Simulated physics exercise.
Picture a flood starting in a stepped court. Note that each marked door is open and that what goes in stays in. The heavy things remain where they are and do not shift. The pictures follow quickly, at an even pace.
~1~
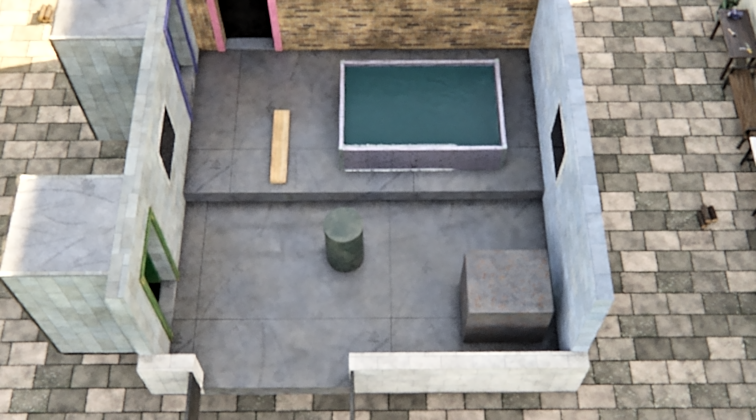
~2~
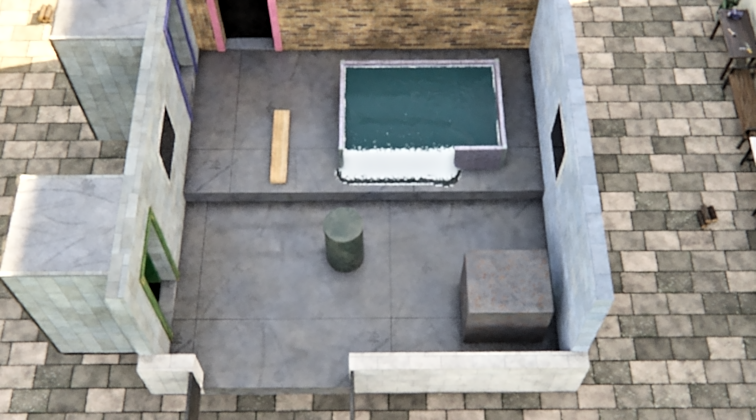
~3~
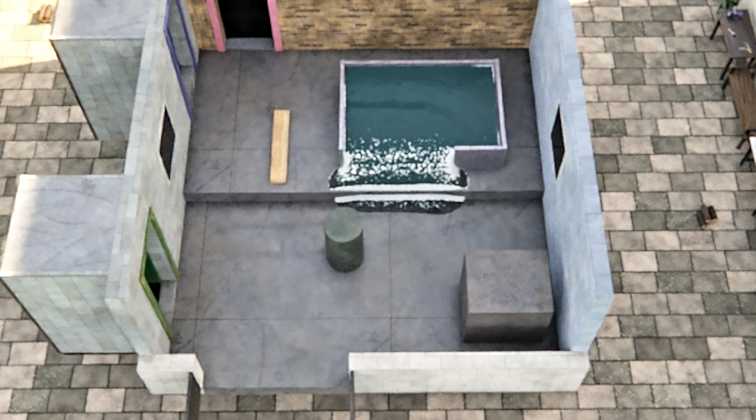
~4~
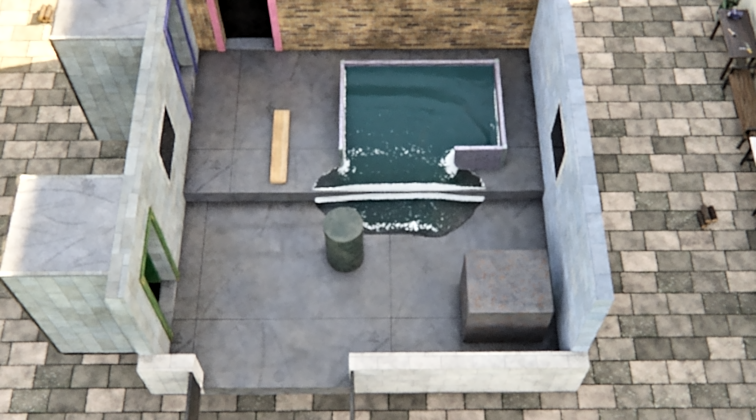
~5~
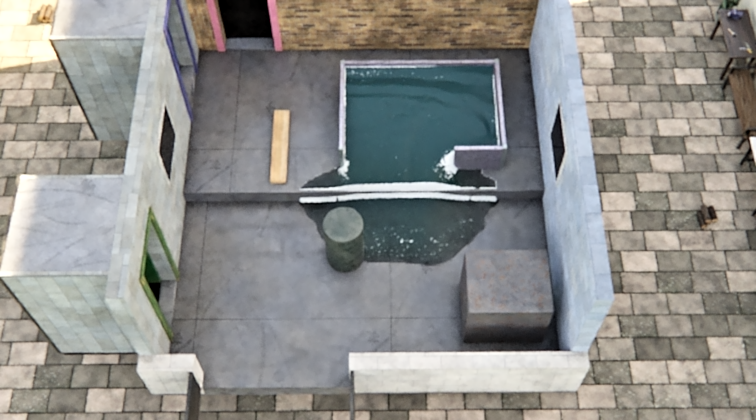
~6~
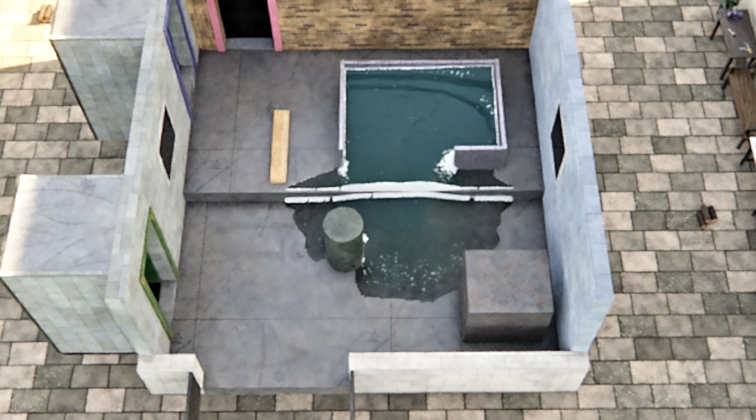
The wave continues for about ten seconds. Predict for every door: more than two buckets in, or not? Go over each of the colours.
At the end, the green door will allow in an excess, the pink door will allow in no excess, the blue door will allow in no excess.
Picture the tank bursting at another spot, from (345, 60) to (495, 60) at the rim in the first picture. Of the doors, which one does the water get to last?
It is the door marked green.
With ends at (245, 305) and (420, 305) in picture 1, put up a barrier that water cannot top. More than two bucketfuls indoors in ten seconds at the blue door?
The blue door remains under the limit.
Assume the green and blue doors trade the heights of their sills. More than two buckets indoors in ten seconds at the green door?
Note: Green falls below the cutoff.
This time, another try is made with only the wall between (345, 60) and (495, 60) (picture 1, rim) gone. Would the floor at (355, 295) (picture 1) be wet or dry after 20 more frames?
It would be parched.
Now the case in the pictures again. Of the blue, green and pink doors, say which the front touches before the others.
It's the green one.
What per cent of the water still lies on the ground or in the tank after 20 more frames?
About 94 per cent.
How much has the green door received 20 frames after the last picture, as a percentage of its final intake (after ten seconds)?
Estimate: Roughly 15 %.
A moment on, water covers 30 % of the floor; the green door not reached, the pink door not reached, the blue door not reached.
Next, water covers 45 % of the floor; the green door wet at the sill, nothing in, the pink door not reached, the blue door not reached.
Then, water covers 55 % of the floor; the green door over two buckets in, the pink door not reached, the blue door not reached.
Later, water covers 60 % of the floor; the green door far over two buckets in, the pink door not reached, the blue door not reached.
In the end, water covers 60 % of the floor; the green door far over two buckets in, the pink door not reached, the blue door not reached.
